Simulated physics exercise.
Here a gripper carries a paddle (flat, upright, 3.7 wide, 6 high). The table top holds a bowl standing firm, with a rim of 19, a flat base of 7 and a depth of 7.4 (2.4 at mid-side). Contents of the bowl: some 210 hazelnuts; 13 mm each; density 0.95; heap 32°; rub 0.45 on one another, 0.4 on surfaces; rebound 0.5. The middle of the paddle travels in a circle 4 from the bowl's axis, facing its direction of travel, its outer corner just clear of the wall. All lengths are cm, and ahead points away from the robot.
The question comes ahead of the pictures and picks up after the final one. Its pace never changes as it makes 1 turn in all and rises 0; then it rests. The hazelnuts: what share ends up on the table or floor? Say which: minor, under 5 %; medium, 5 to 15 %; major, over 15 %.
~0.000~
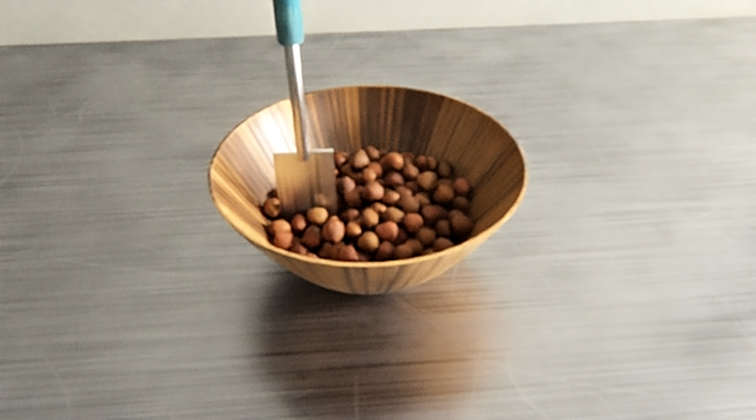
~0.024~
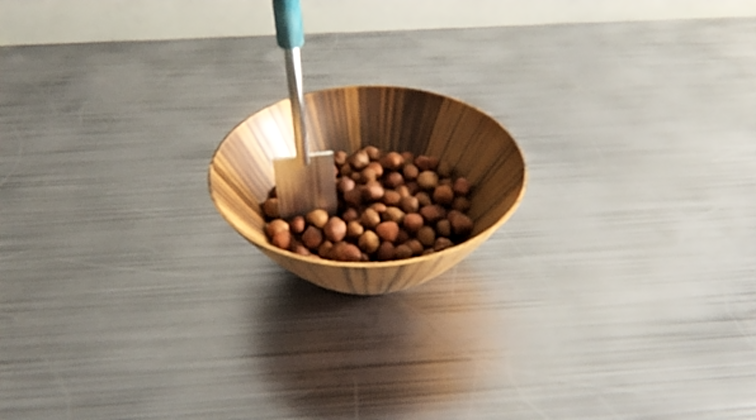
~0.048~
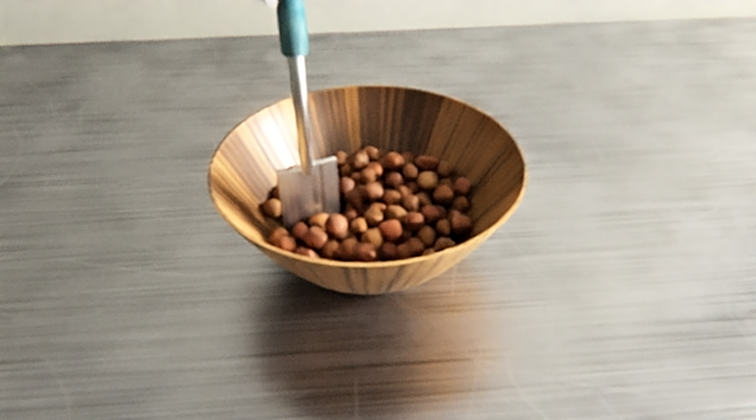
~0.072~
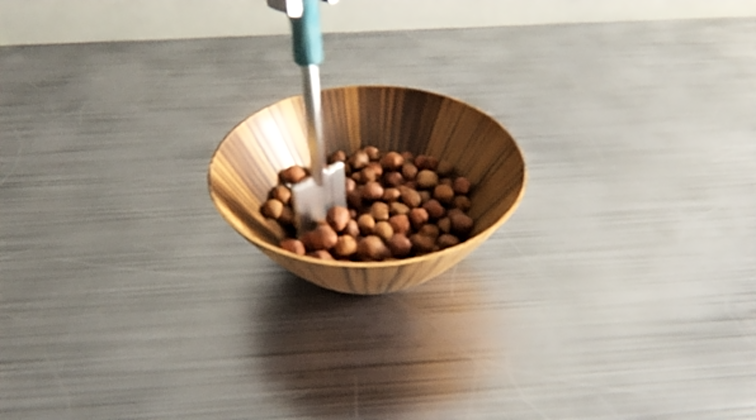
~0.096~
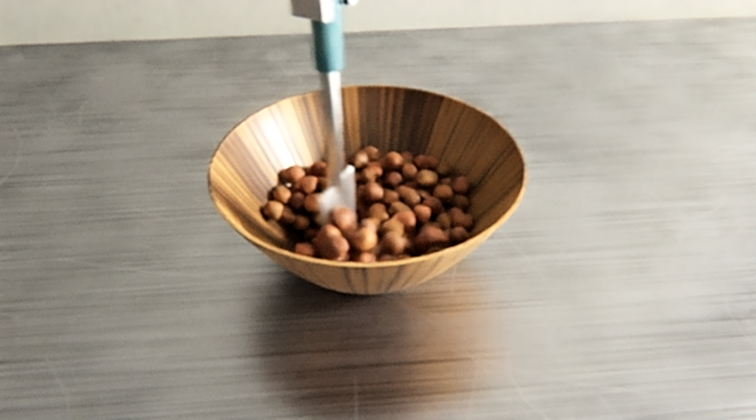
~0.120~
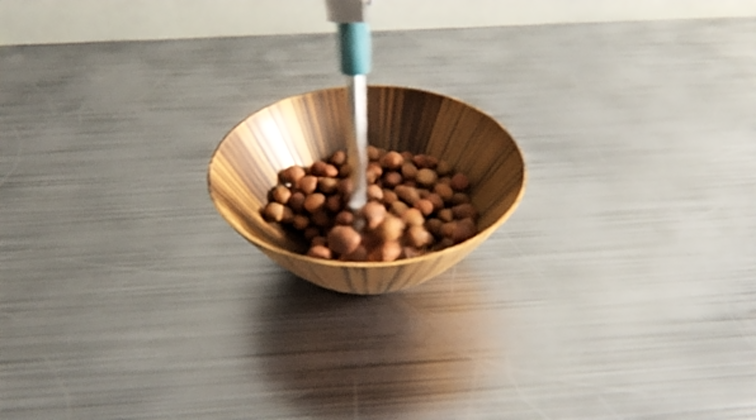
That would be a medium share.
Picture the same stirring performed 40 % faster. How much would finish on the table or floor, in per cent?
Estimated share: Near 25 %.
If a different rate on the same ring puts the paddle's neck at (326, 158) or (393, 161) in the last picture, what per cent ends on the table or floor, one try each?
About 0 per cent, then about 20 per cent.
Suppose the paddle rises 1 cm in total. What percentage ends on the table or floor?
5 per cent, roughly.
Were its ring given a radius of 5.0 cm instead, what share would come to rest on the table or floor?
Then about 15 %.
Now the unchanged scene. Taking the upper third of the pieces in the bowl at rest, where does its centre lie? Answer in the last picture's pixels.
I'd say close to (324, 231).
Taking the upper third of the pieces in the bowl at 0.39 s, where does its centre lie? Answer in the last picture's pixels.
Centre, approx.: (323, 132).
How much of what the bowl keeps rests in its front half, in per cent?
It comes to near 60 percent.
By 0.25 s, 185° round, highest piece 9 above the table; 206 in the bowl, 5 in flight or on the tool.
By 0.39 s, 291° round, highest piece 10 above the table; 196 in the bowl, 7 on the table or floor, 8 in flight or on the tool.
By 0.65 s, 0° round, highest piece 6 above the table; 191 in the bowl, 20 on the table or floor.
By 1.35 s, 0° round, highest piece 6 above the table; 191 in the bowl, 20 on the table or floor.
Final count, 191 in the bowl, 20 on the table or floor. That is 9 % on the table or floor.
